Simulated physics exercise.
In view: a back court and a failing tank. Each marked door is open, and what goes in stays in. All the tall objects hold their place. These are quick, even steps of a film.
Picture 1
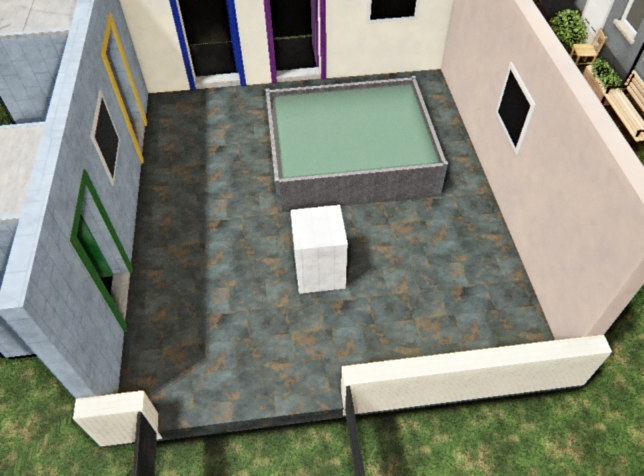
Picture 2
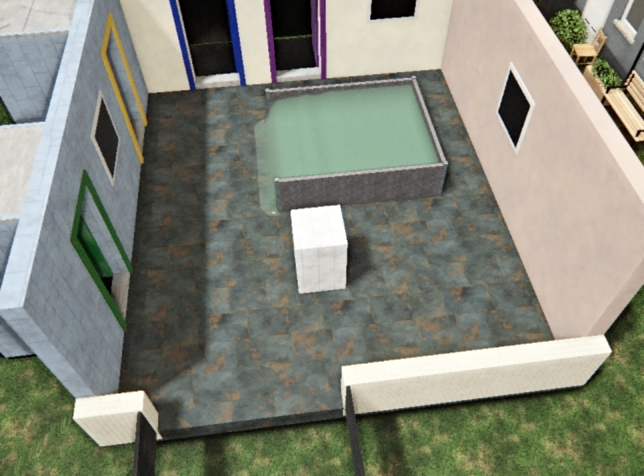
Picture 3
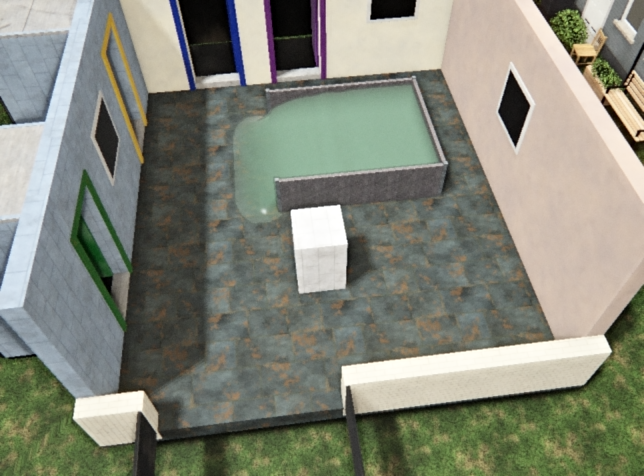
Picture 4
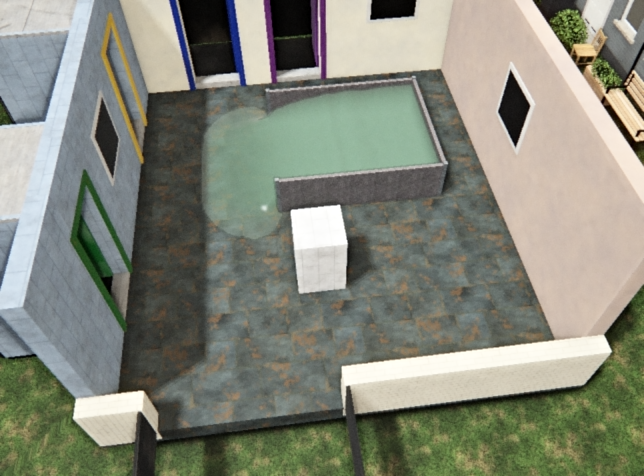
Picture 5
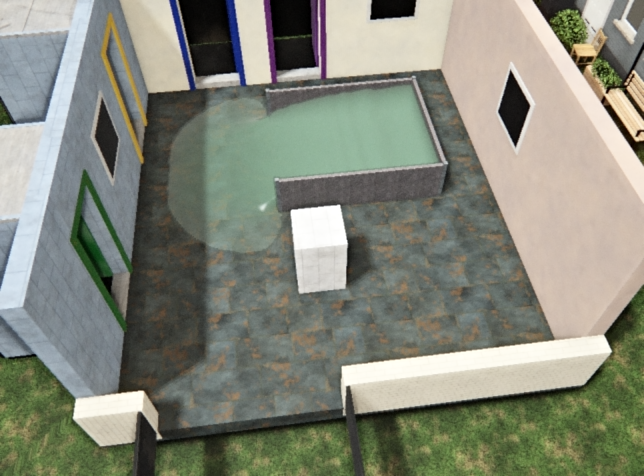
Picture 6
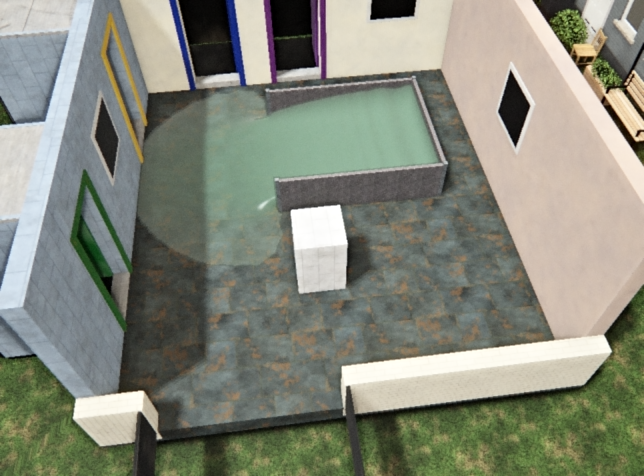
Green water sits still in an open, low-walled tank in a back court, then pours out where the left side opens. It spreads leftward across the dark tiled floor in a widening, rounded sheet, thinning as it nears the blue-grey wall, while the white block stays in place.
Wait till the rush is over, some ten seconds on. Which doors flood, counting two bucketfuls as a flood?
The purple door holds within the limit; the green door floods; the blue door floods; the yellow door floods.
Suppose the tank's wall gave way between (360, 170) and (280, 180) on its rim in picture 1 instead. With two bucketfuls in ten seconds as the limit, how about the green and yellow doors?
My reading: Green floods; yellow lets less in.
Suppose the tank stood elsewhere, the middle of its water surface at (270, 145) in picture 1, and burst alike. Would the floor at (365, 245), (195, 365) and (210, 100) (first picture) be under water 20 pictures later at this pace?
In turn: Free of water, flooded, flooded.
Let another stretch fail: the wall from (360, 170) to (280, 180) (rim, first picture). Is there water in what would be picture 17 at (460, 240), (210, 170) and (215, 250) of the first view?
In that order: Flooded, not flooded, under water.
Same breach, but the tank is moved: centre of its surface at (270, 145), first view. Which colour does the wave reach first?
First comes the yellow-painted one.
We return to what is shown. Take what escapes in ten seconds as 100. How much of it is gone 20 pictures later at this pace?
Roughly 25 per cent.
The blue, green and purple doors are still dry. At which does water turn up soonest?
First comes the blue door.
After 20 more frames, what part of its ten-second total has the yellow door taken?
I make it 90 per cent.
A moment on, water covers 30 % of the floor; the purple door not reached, the green door wet at the sill, nothing in, the blue door wet at the sill, nothing in, the yellow door over two buckets in.
Next, water covers 35 % of the floor; the purple door not reached, the green door under two buckets in, the blue door wet at the sill, nothing in, the yellow door far over two buckets in.
Then, water covers 50 % of the floor; the purple door wet at the sill, nothing in, the green door over two buckets in, the blue door under two buckets in, the yellow door far over two buckets in.
Later, water covers 75 % of the floor; the purple door wet at the sill, nothing in, the green door over two buckets in, the blue door over two buckets in, the yellow door far over two buckets in.
In the end, water covers 95 % of the floor; the purple door wet at the sill, nothing in, the green door over two buckets in, the blue door over two buckets in, the yellow door far over two buckets in.
